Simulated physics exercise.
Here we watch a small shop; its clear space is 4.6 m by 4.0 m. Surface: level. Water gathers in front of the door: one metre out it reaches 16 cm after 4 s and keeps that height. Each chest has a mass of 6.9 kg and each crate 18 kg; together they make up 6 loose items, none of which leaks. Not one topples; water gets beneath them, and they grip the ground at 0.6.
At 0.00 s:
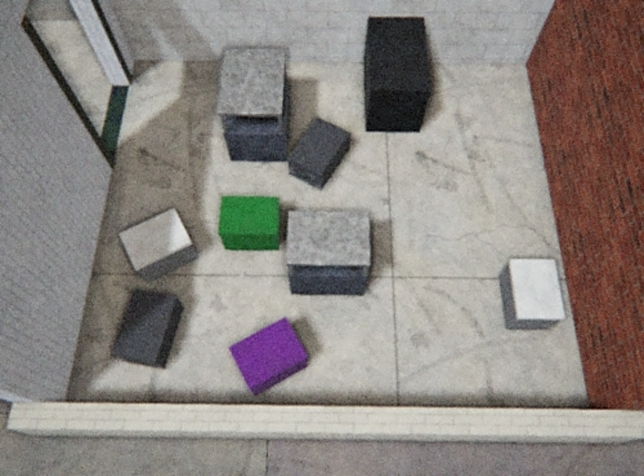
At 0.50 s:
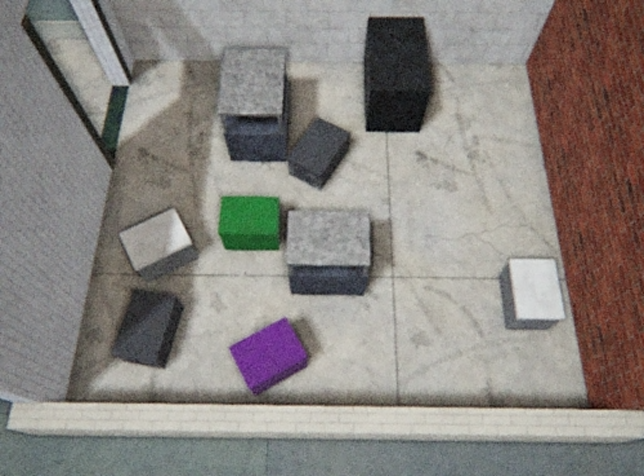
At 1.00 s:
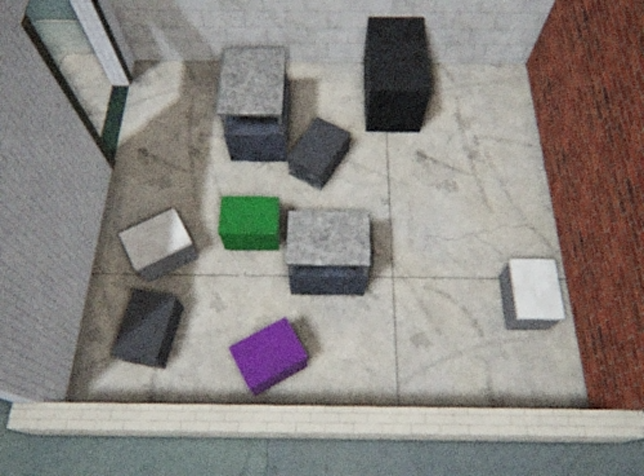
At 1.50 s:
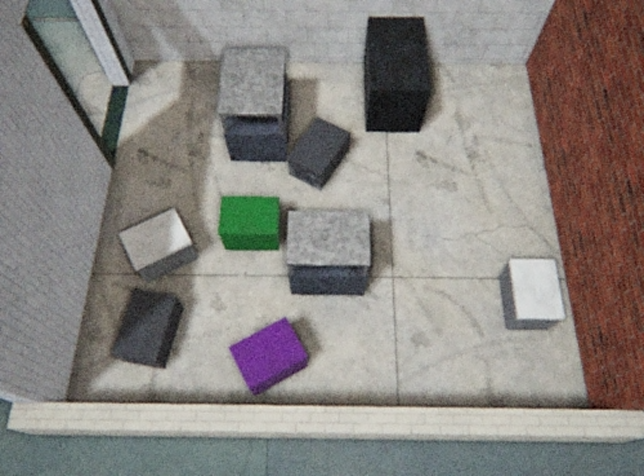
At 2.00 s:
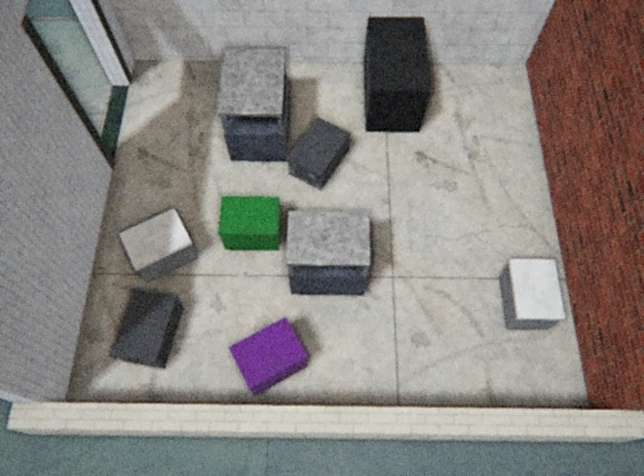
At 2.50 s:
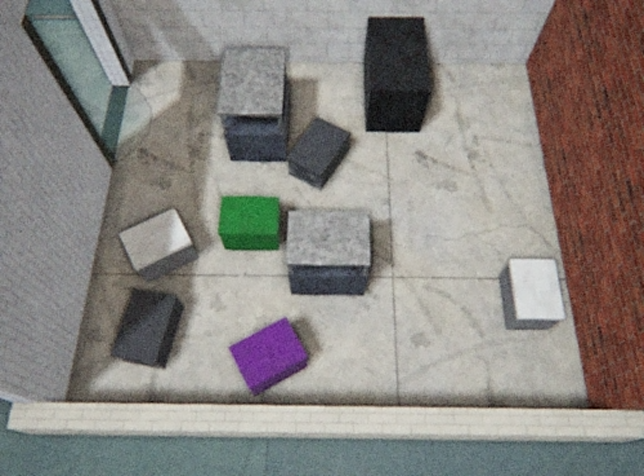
In a small walled room, scattered boxes stay still while water gathers outside the doorway.
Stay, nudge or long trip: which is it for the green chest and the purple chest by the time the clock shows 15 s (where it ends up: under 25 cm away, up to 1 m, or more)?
Green chest goes a long way; purple chest goes a long way.
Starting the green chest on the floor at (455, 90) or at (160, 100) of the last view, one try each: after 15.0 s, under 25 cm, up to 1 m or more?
Going in order, it barely budges and then it gets pushed a long way.
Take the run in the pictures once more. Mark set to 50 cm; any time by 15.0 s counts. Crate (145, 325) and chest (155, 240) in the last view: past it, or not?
First smaller, then greater.
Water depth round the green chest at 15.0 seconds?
About 8 cm.
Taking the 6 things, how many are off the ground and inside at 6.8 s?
Tally: 0 of them.
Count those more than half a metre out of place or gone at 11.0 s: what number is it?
By my tally, 2.
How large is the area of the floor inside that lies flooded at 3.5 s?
Roughly 1.5 m2.
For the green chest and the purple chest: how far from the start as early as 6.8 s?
Close to 80 and 0 centimetres by then.
After 3.5 s the green chest is near (249, 215), 0.0 m from its start, aground; the purple chest is near (268, 352), 0.0 m from its start, aground; 0 afloat.
After 6.8 s the green chest is near (251, 289), 0.7 m from its start, aground; the purple chest is near (268, 352), 0.0 m from its start, aground; 0 afloat.
After 11.0 s the green chest is near (175, 365), 1.5 m from its start, aground; the purple chest is near (416, 353), 1.2 m from its start, afloat; 2 afloat.
After 15.0 s the green chest is near (159, 364), 1.6 m from its start, afloat; the purple chest is near (440, 215), 2.0 m from its start, afloat; 4 afloat.
